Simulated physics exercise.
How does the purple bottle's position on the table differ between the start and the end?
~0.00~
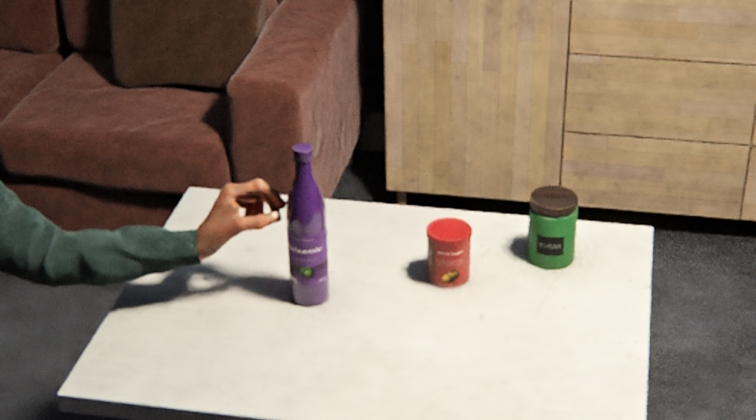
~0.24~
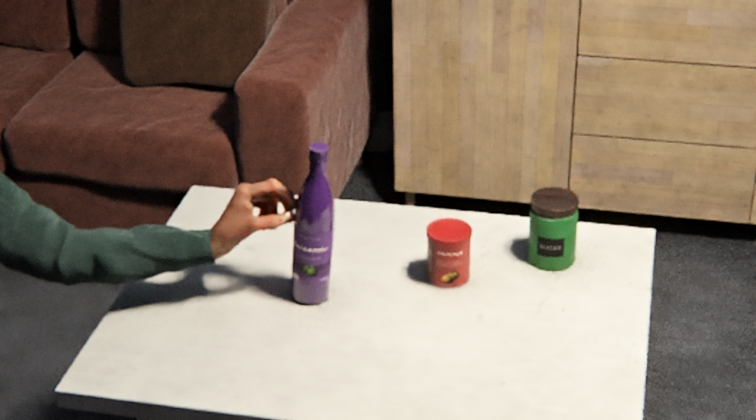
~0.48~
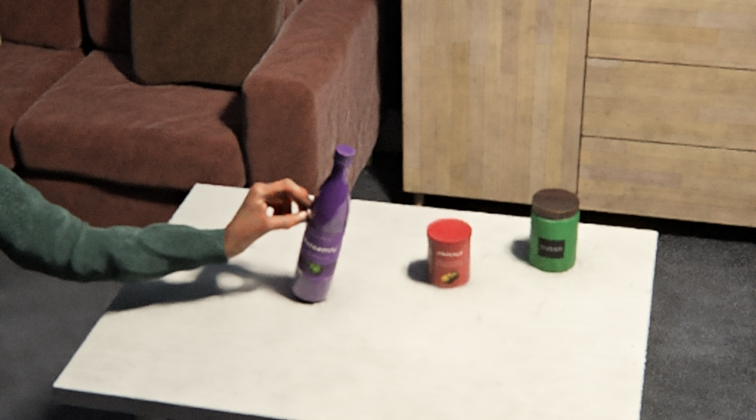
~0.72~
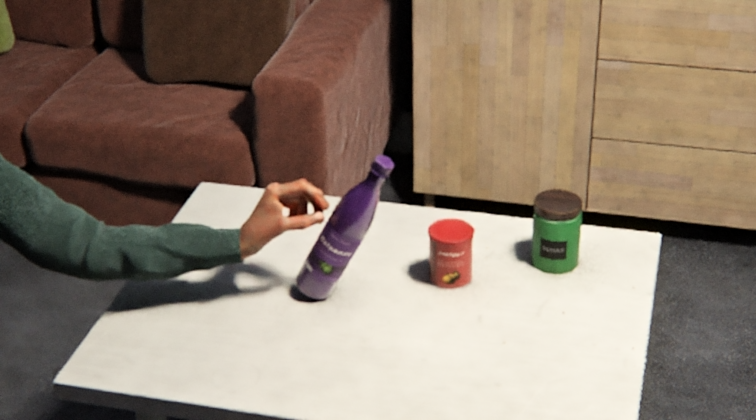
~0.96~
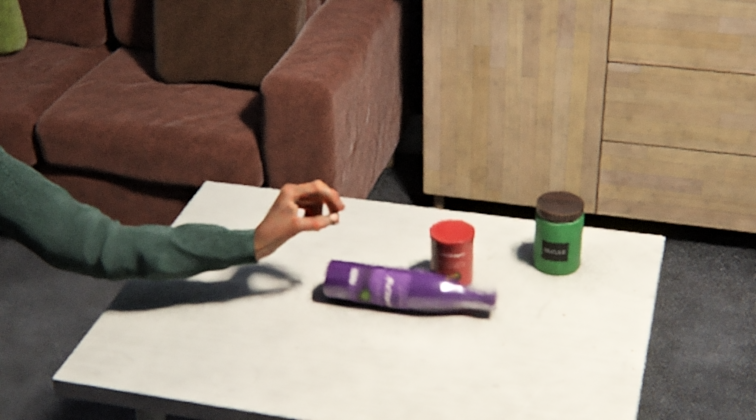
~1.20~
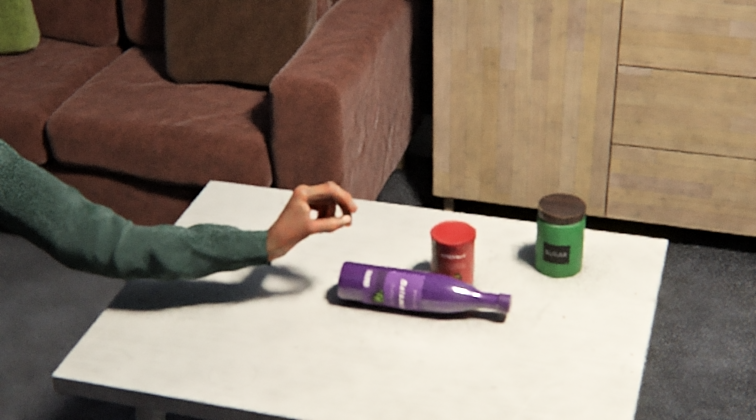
At the start the purple bottle stands upright, and at the end it is lying on its side on the table.
